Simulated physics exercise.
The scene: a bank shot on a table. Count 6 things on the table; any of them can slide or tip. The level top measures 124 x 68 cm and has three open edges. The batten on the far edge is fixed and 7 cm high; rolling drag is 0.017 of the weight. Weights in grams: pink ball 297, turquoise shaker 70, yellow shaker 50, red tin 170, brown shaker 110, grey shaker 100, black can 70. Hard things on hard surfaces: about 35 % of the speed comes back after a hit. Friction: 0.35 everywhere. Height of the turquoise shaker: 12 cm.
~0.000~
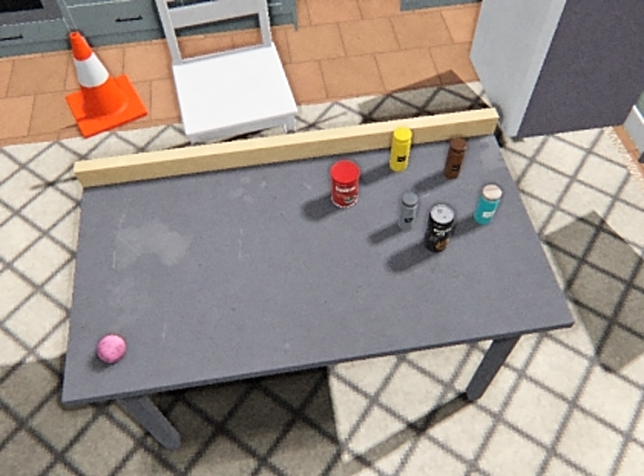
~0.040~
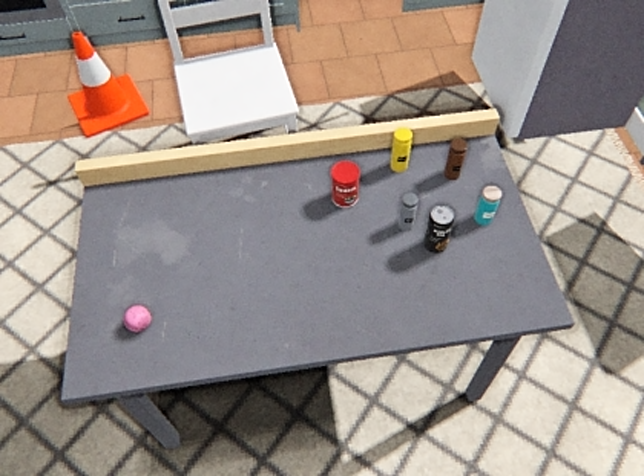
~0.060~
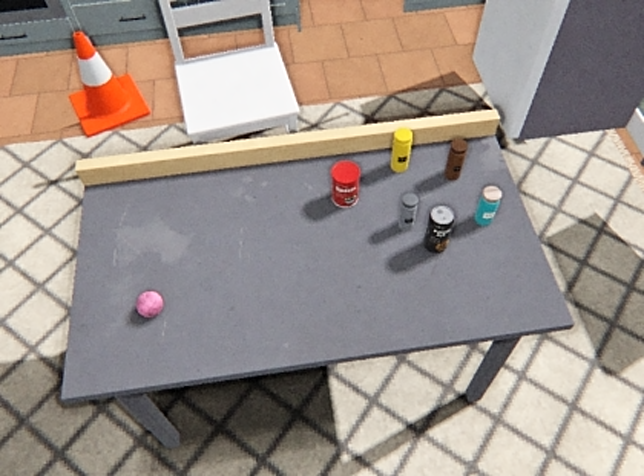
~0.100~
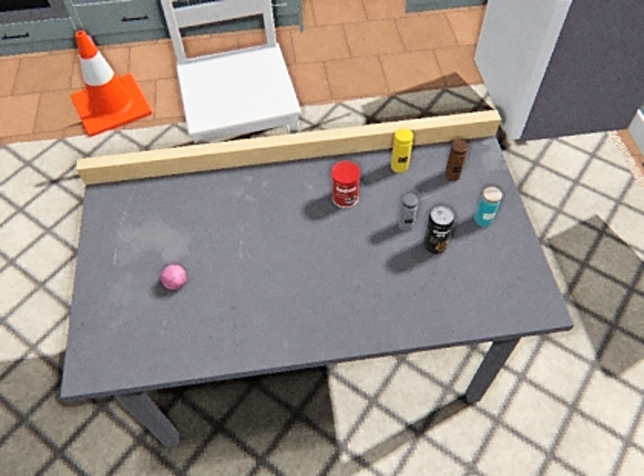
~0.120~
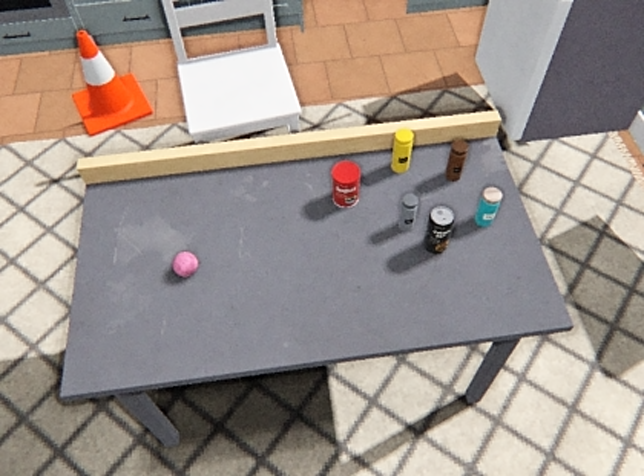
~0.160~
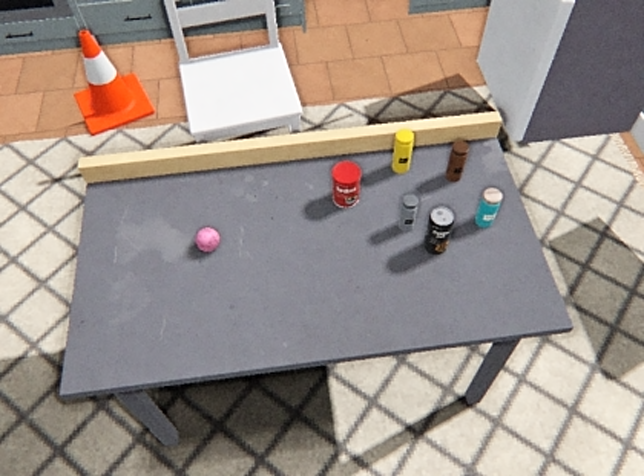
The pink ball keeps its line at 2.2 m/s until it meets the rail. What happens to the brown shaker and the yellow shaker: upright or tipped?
The brown shaker topples; the yellow shaker topples.
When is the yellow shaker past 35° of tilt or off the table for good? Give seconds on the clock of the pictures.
At about 1.1 s.
Around 0.76 s, pink ball near (435, 167); yellow shaker at 21° to upright near (428, 138); red tin shifted 6 cm.
Around 1.36 s, pink ball near (520, 161); brown shaker now off the table; yellow shaker on its side near (468, 142); red tin shifted 6 cm.
Finally (1.8 s), off the table and tipped over, brown shaker; on their side or leaning hard on the table, yellow shaker; not toppled but over 4 cm from the start, red tin; the other 3 still in place (within 4 cm). Final places as that camera would see them, yellow shaker near (468, 142).
